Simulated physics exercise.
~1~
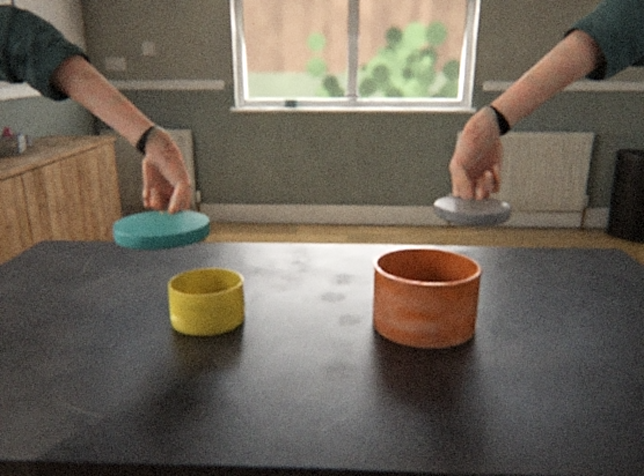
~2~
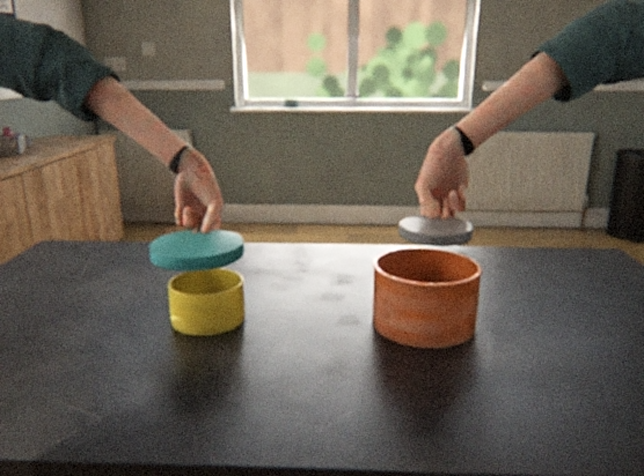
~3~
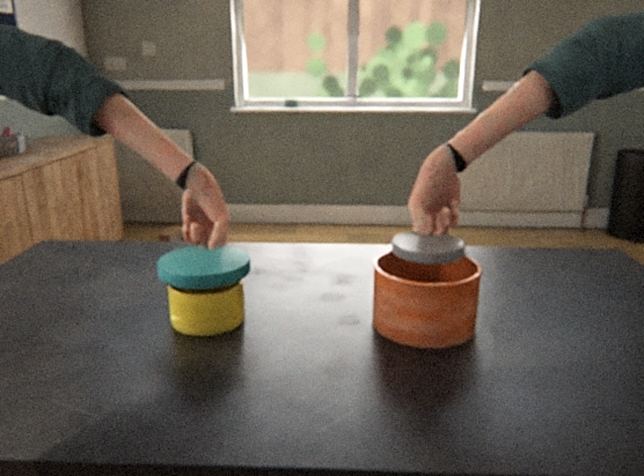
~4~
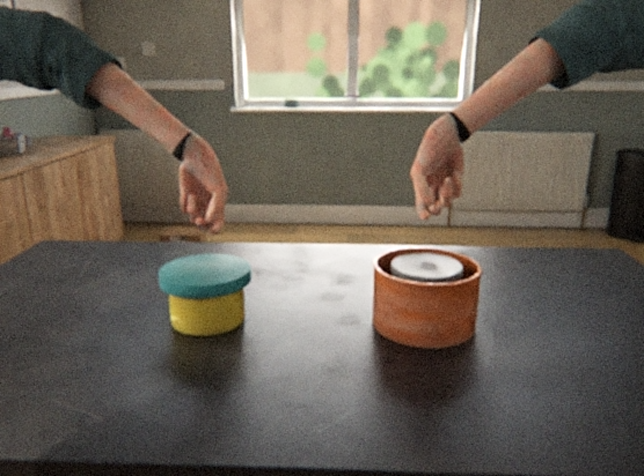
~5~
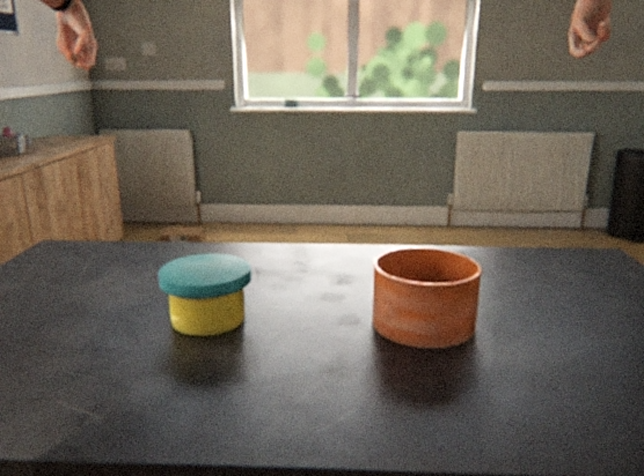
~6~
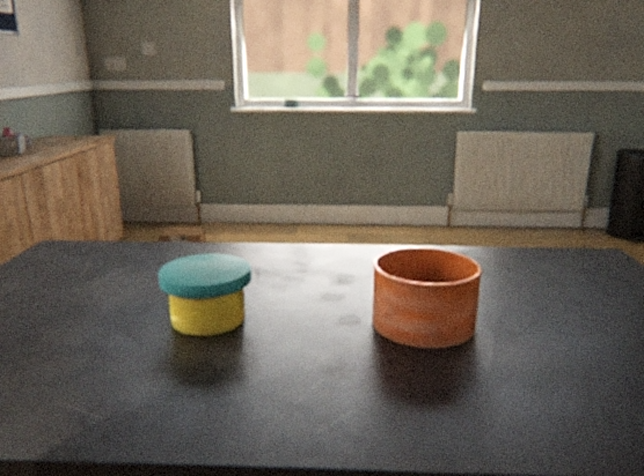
Two hands lowered round, flat coasters over open containers on a dark table and let go; the turquoise one stayed resting on the yellow cup's rim, while the grey one dropped inside the orange beaker and out of sight as the hands withdrew.
